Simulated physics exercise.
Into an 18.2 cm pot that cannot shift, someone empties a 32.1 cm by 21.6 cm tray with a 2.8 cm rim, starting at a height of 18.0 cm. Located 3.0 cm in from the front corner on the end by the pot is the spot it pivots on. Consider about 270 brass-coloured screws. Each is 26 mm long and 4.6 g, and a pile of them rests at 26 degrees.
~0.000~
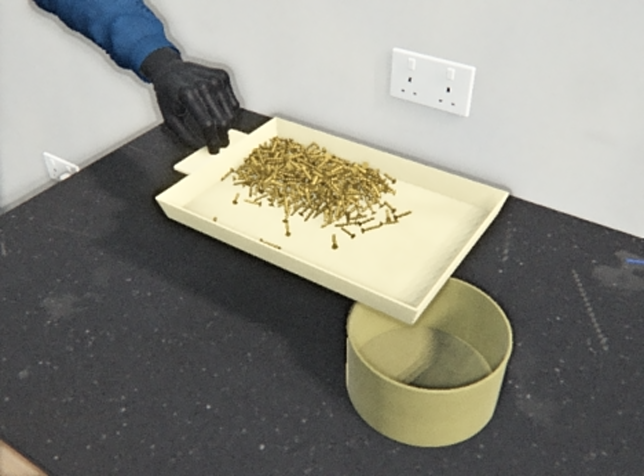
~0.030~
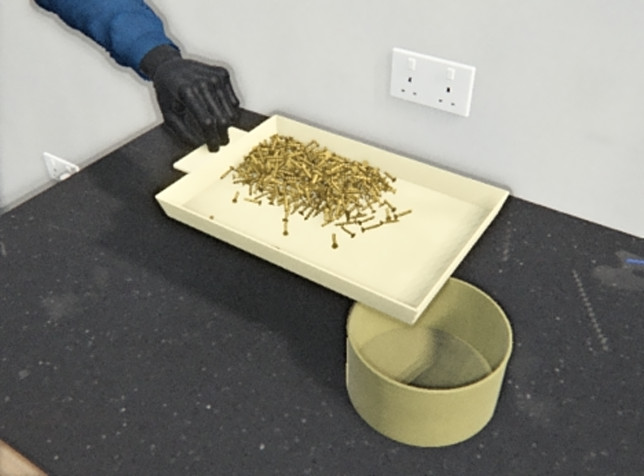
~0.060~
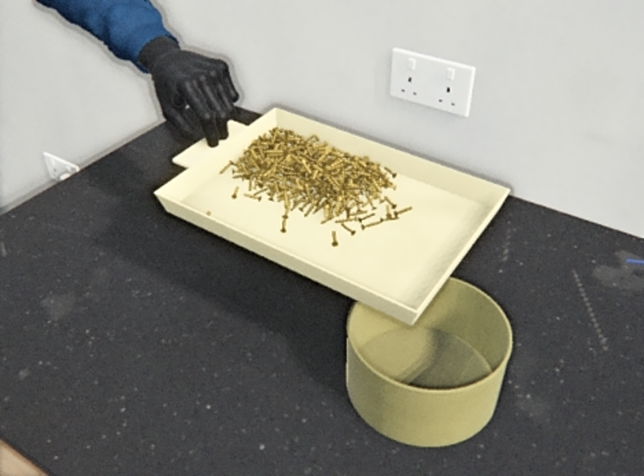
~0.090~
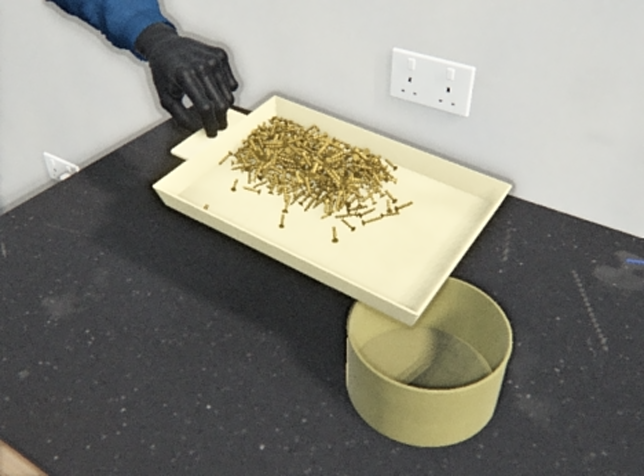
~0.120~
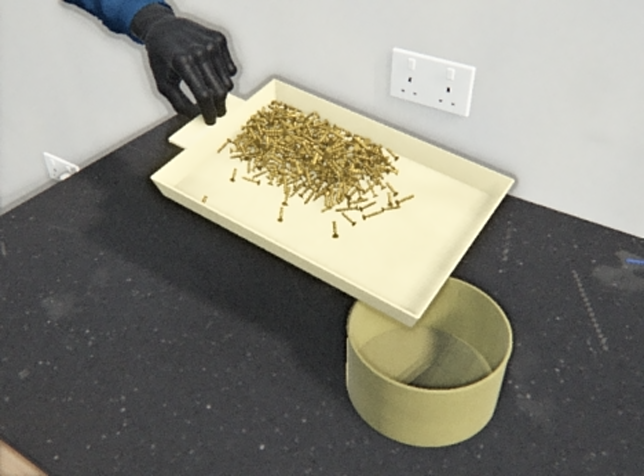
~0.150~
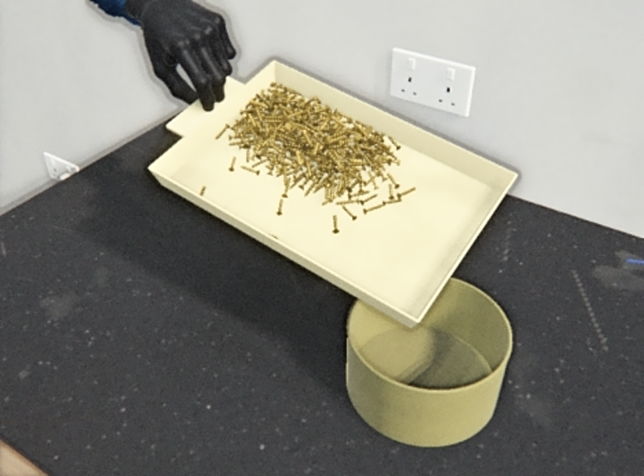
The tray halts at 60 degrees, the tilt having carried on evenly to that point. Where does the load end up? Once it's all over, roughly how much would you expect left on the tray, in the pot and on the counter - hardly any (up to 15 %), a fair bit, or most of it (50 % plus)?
I'd expect tray: A fair bit; pot: Hardly any; counter: Most of it.
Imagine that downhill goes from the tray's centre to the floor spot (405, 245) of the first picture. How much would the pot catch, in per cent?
I'd say close to 10 %.
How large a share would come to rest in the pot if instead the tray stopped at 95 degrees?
The pot would get around 0 per cent.
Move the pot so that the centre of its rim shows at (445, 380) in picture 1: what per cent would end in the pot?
I'd put it at around 35 per cent.
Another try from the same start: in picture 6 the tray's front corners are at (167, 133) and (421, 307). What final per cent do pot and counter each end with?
That works out as pot 5 and counter 60.
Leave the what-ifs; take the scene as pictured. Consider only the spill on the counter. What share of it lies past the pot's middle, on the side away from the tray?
I'd put it at close to 100 per cent.
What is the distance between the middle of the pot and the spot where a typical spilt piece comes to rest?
Distance: Roughly 20 cm.
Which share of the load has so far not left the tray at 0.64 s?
I'd say close to 65 per cent.
Then, at 0.31 s, tilt 40 degrees; the tray holds 100 %, the pot 0 %.
After 0.41 s, tilt 55 degrees; the tray holds 100 %, the pot 0 %.
After 0.64 s, tilt 60 degrees; the tray holds 65 %, the pot 0 %.
At rest (1.7 s), tray 25 %, pot 0 %, counter 75 %.
